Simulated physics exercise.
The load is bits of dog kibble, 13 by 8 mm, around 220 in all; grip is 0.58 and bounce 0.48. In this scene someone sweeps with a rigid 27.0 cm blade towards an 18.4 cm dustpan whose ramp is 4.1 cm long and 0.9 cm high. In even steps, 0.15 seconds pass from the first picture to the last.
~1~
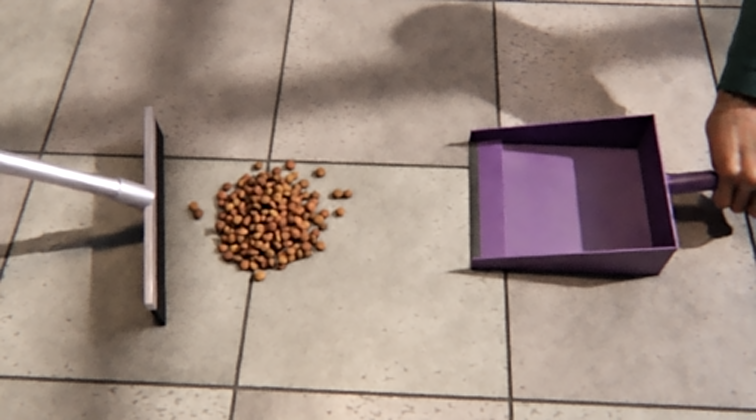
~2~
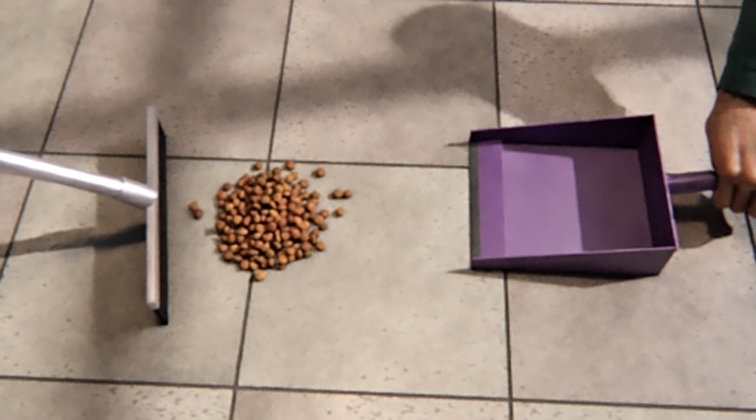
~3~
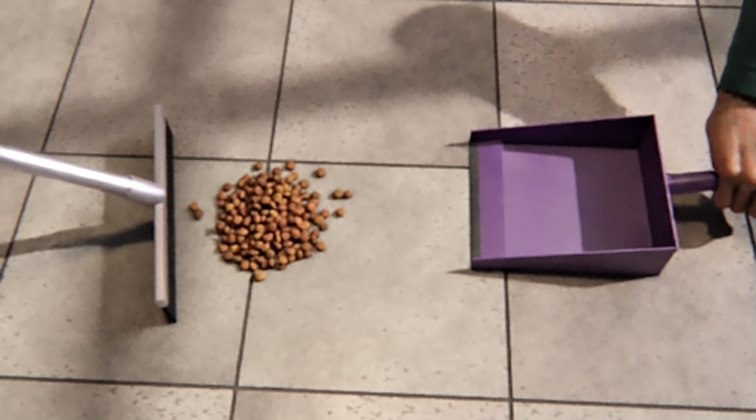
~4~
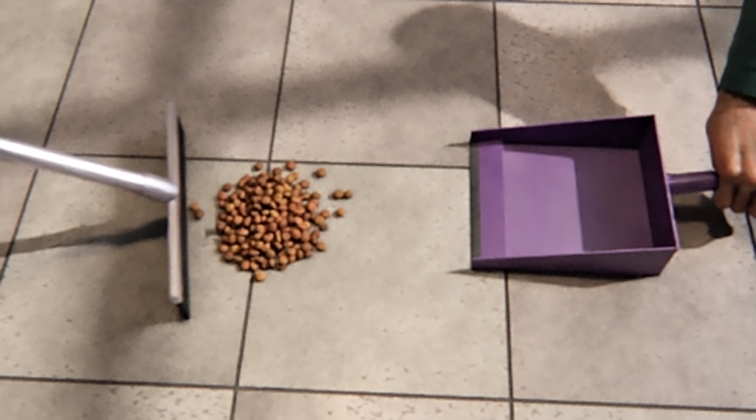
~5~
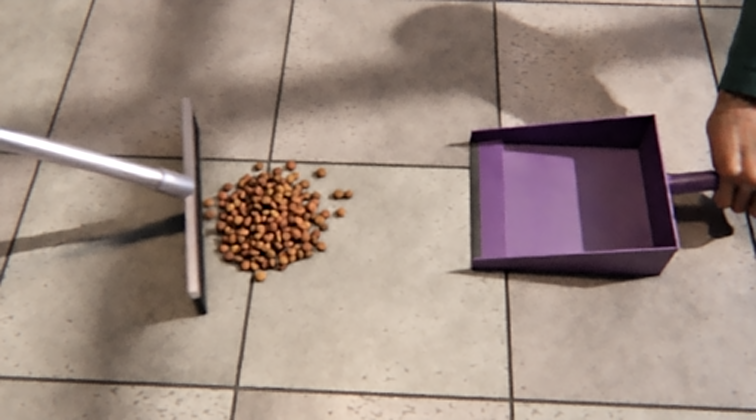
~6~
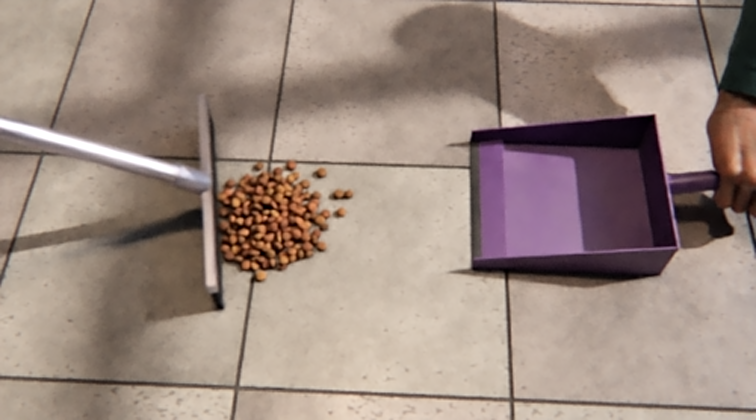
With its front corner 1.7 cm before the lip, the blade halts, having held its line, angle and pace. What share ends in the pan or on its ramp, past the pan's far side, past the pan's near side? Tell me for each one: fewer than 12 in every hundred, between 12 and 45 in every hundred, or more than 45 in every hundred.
Outcome: In the pan or on its ramp: A fair amount. Past the pan's far side: A fair amount. Past the pan's near side: A small amount.
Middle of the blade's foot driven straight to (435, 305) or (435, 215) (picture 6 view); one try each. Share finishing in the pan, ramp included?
First try around 5 %, second try around 25 %.
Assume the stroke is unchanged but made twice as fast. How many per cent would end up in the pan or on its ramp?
I'd guess it lands at about 55 per cent.
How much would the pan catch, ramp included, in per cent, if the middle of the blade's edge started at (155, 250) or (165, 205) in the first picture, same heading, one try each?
Around 25 percent, then around 30 percent.
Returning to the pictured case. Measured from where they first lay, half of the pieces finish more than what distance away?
I'd say near 26 cm.
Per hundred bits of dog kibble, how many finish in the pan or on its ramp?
Result: Roughly 30 %.
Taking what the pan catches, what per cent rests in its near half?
About 30 per cent.
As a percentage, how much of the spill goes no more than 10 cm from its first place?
Close to 0 per cent of it.
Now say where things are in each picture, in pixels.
Blade from (151, 305) to (151, 115), moved 0.0 cm, 0 of the pieces shifted so far; middle of the pieces at (274, 213); pan at (574, 205), in the first frame.
Blade from (154, 304) to (153, 114), moved 0.3 cm, 0 of the pieces shifted so far; middle of the pieces at (274, 213), in the second frame.
Blade from (162, 302) to (160, 113), moved 1.2 cm, 0 of the pieces shifted so far; middle of the pieces at (274, 213), in the third frame.
Blade from (176, 298) to (173, 110), moved 2.7 cm, 0 of the pieces shifted so far; middle of the pieces at (275, 213), in the fourth frame.
Blade from (194, 293) to (188, 106), moved 4.7 cm, 2 of the pieces shifted so far; middle of the pieces at (275, 213), in the fifth frame.
Blade from (212, 288) to (203, 102), moved 6.6 cm, 18 of the pieces shifted so far; middle of the pieces at (275, 213); pan at (575, 205), in the sixth frame.
Then, 0.23 s after the last picture, middle of the blade 18 cm from the lip; 0 % over the lip, far side 0 %, near side 5 %.
Then, 0.39 s after the last picture, middle of the blade 9 cm from the lip; 0 % over the lip, far side 10 %, near side 5 %.
Then, 0.66 s after the last picture, middle of the blade 4 cm from the lip; 30 % over the lip, far side 20 %, near side 5 %.
In the end, pan 30 %, far side 20 %, near side 5 %, in front of the lip or behind the blade 40 %.
